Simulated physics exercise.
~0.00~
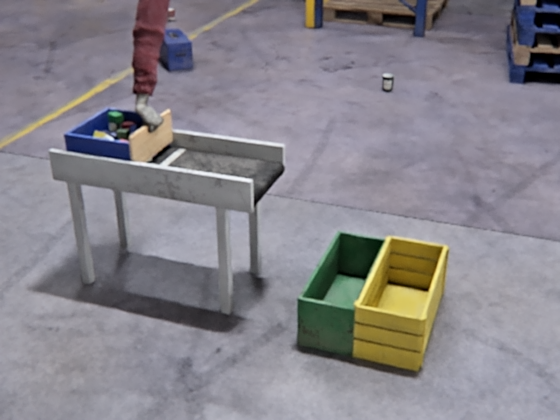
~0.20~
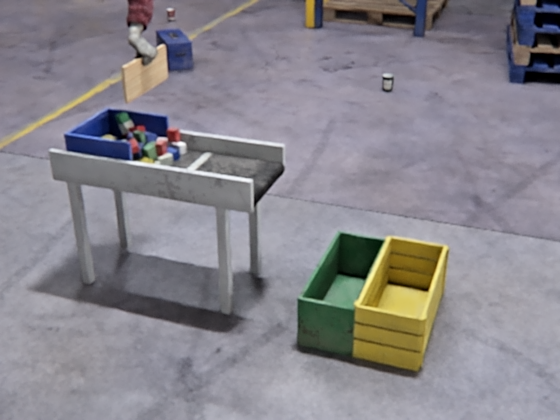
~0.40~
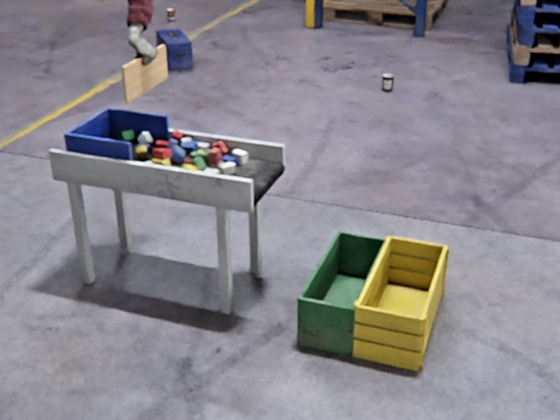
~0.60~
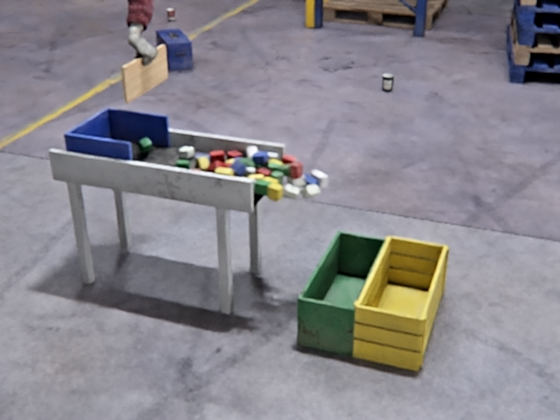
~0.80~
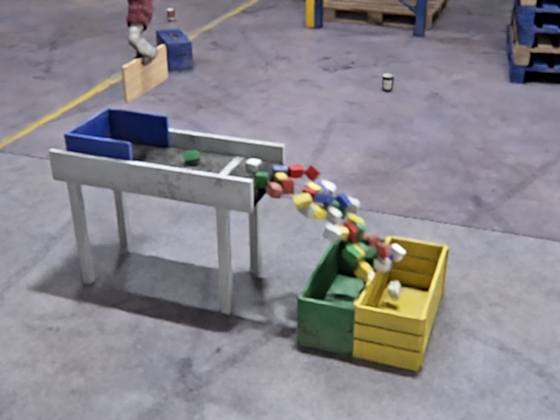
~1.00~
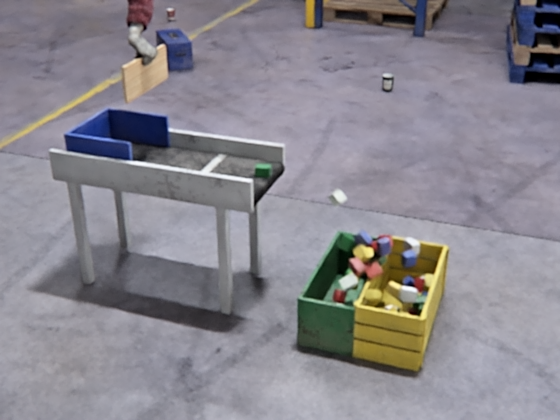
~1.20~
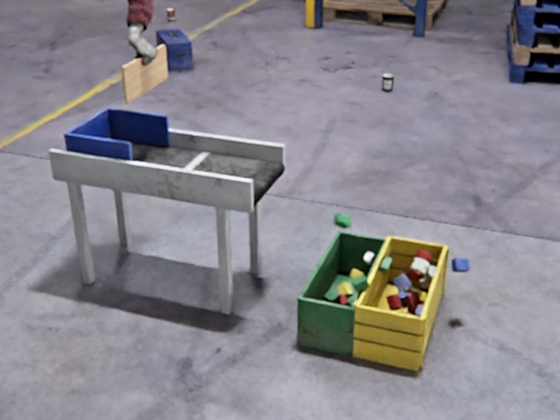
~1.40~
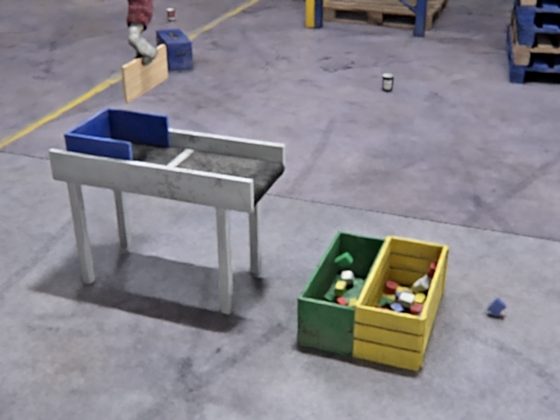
On a concrete warehouse floor, a blue pen of colourful toy bricks sits on a raised belt, with a green bin and a yellow bin standing below its right end. A gripping hand at the end of a red arm lifts the wooden gate clear and holds it above the table. The bricks slide right along the belt in a loose stream, then spill off the end and tumble down into both bins. A few stragglers follow, some bouncing above the rims. Finally, the pen is empty, more bricks lie in the yellow bin than the green, and one blue brick rests on the floor to the right.
